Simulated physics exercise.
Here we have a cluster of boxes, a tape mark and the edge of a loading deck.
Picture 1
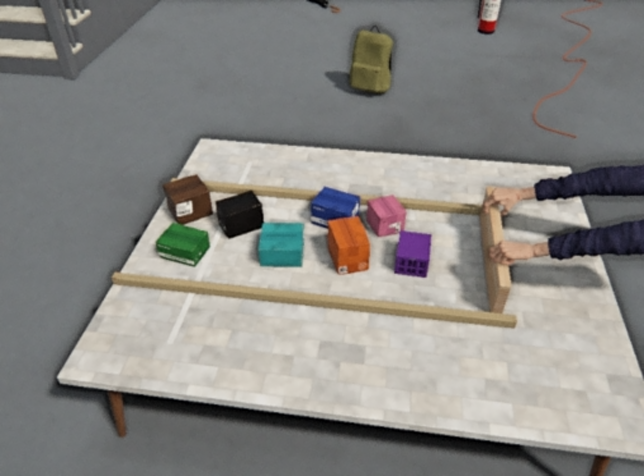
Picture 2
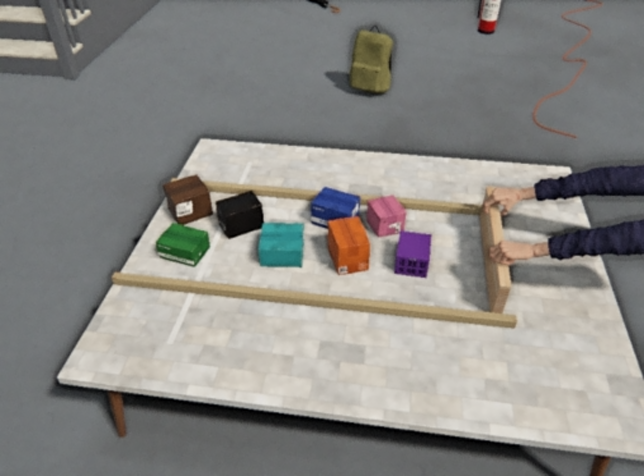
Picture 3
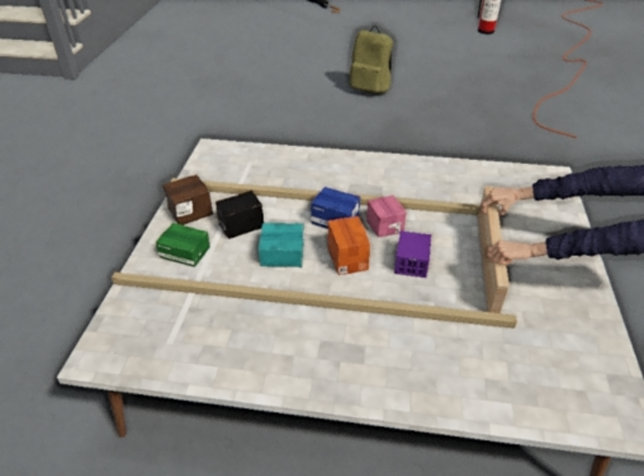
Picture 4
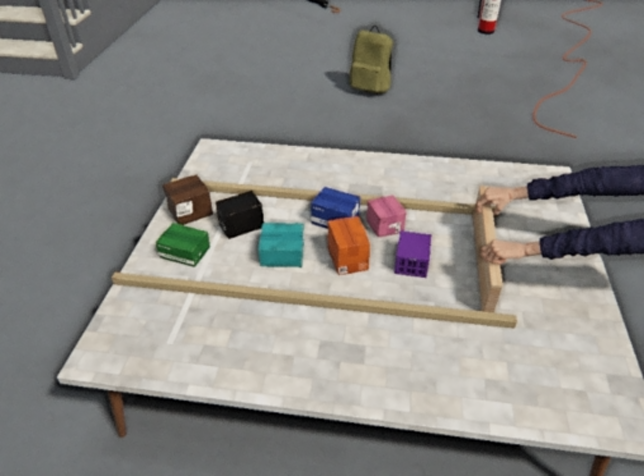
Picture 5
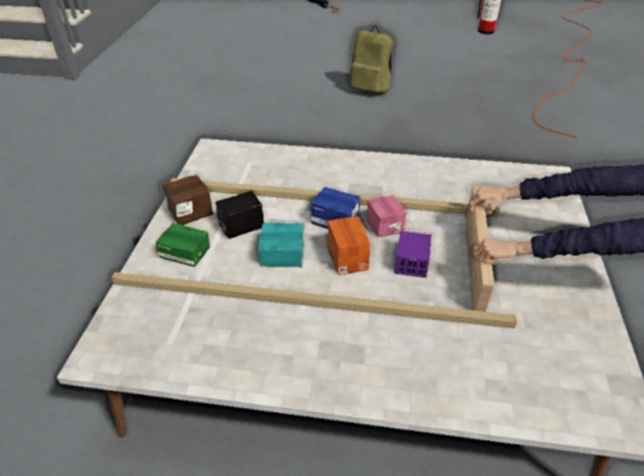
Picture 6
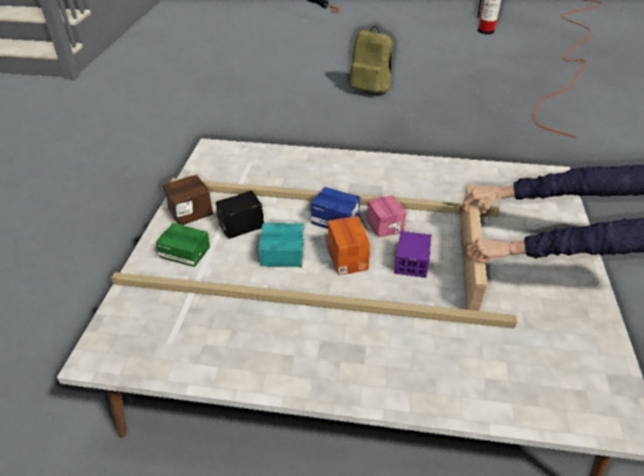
A wooden plank, held upright by two hands between a pair of rails on a tabletop, slid slightly to the left, while the eight colourful boxes scattered in front of it stayed still.
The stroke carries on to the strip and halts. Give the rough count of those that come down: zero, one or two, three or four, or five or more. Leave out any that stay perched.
Here the number that fall off is three or four.
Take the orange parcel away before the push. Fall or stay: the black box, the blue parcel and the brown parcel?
The black box falls, the blue parcel remains up, the brown parcel tumbles off.
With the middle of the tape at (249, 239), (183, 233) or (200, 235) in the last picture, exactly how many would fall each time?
The counts: 1, 6 and 4.
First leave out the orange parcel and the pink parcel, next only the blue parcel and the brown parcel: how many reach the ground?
The counts: 1 and 2.
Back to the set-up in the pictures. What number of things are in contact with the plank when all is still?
It touches 2.
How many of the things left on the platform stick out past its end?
It comes to 0.
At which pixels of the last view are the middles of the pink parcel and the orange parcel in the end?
The pink parcel stops around (215, 198); the orange parcel around (167, 228).
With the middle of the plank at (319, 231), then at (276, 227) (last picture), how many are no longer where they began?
By then 6, and 8.
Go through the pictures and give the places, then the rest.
In the first picture, brown parcel (188, 200); green box (183, 245); black box (240, 215); plank (493, 247); tape (217, 236).
In the second picture, green box (183, 245); blue parcel (336, 210).
In the third picture, black box (240, 215); purple crate (413, 254).
In the fourth picture, brown parcel (188, 200); orange parcel (348, 245).
In the fifth picture, green box (183, 245); plank (478, 246).
In the sixth picture, brown parcel (188, 200); green box (183, 245); black box (240, 215); plank (472, 245); tape (217, 236).
Soon after, none off yet; brown parcel at rest near (188, 200); green box at rest near (183, 245); black box at rest near (240, 215).
At rest, the number that fall off is three or four; fallen, turquoise box, black box, green box and brown parcel.
